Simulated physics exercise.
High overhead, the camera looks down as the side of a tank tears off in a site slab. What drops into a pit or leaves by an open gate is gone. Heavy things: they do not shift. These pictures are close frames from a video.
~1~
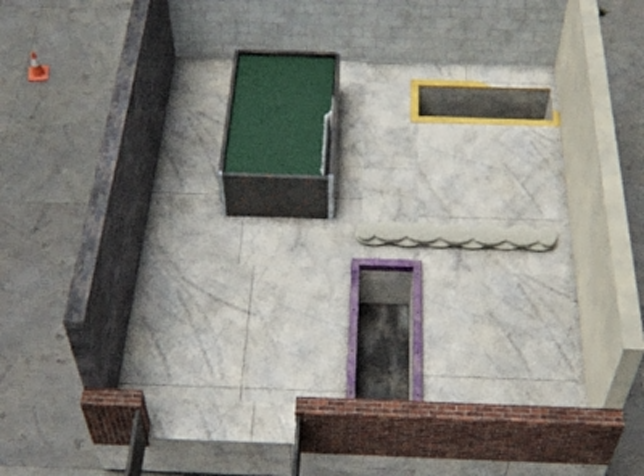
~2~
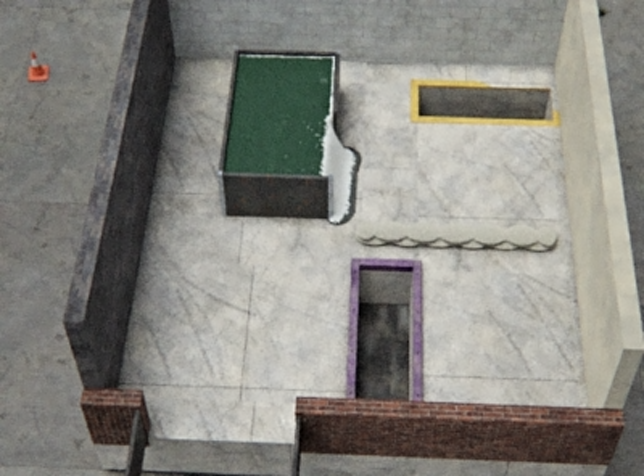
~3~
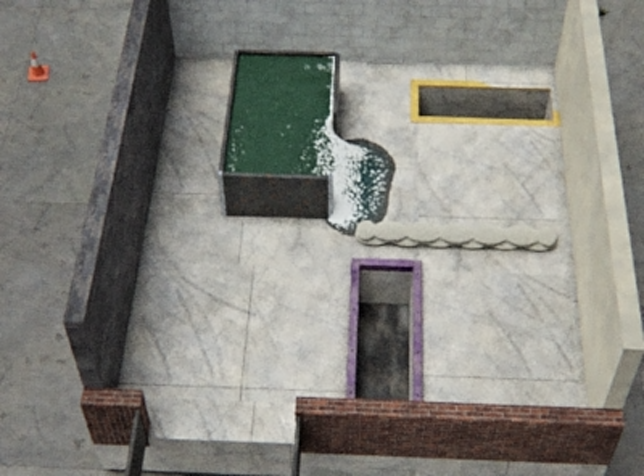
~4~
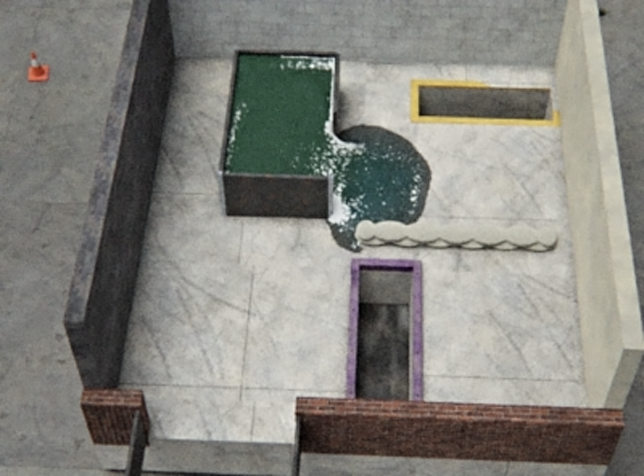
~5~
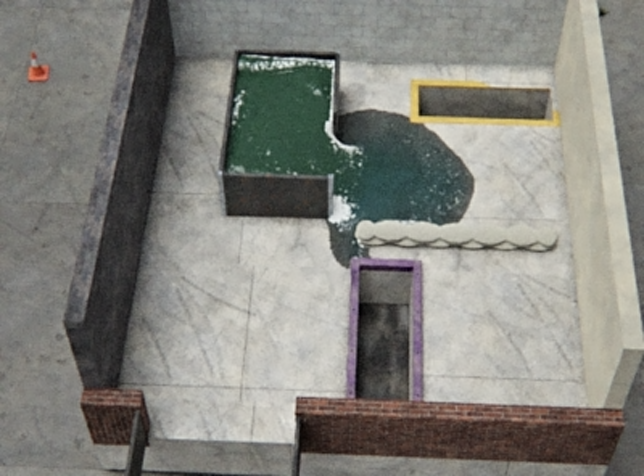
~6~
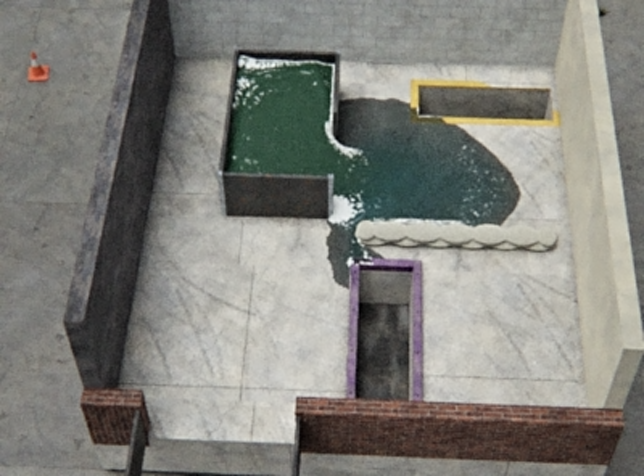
At the start, dark green water stands in a tank inside a walled slab, seen from high above. The tank's right side tears open and foamy water pours out onto the floor. The pool spreads rightward between the yellow-edged pit and the pale barrier, while a smaller stream rounds the barrier's left end beside the purple-edged pit.
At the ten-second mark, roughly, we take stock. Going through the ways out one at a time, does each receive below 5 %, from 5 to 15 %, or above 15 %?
One at a time: The gate receives below 5 %, the purple pit receives below 5 %, the yellow pit receives above 15 %.
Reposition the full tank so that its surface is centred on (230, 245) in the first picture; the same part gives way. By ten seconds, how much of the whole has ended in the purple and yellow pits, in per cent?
Tally in per cent - purple pit 60; yellow pit 0.
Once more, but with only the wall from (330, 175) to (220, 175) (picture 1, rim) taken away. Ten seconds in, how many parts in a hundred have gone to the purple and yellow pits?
I'd say the purple pit gets around 8 percent and the yellow pit around 0 percent.
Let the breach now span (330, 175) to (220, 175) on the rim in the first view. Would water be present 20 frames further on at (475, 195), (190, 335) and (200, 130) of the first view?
The first would be still unwetted, the second drenched and the third still unwetted.
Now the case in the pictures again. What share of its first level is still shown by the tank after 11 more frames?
I make it 44 per cent.
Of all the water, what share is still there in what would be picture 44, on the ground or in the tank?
Around 60 percent.
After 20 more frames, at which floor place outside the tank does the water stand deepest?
I'd go with (556, 216) as the deepest place.
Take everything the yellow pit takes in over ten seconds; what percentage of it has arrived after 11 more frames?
My estimate: Close to 10 per cent.
A moment on, water covers 25 % of the floor; the gate 0 %, the purple pit 0 %, the yellow pit 1 %.
Next, water covers 40 % of the floor; the gate 0 %, the purple pit 1 %, the yellow pit 6 %.
Then, water covers 45 % of the floor; the gate 0 %, the purple pit 1 %, the yellow pit 20 %.
Later, water covers 55 % of the floor; the gate 1 %, the purple pit 1 %, the yellow pit 39 %.
In the end, water covers 65 % of the floor; the gate 2 %, the purple pit 1 %, the yellow pit 53 %.
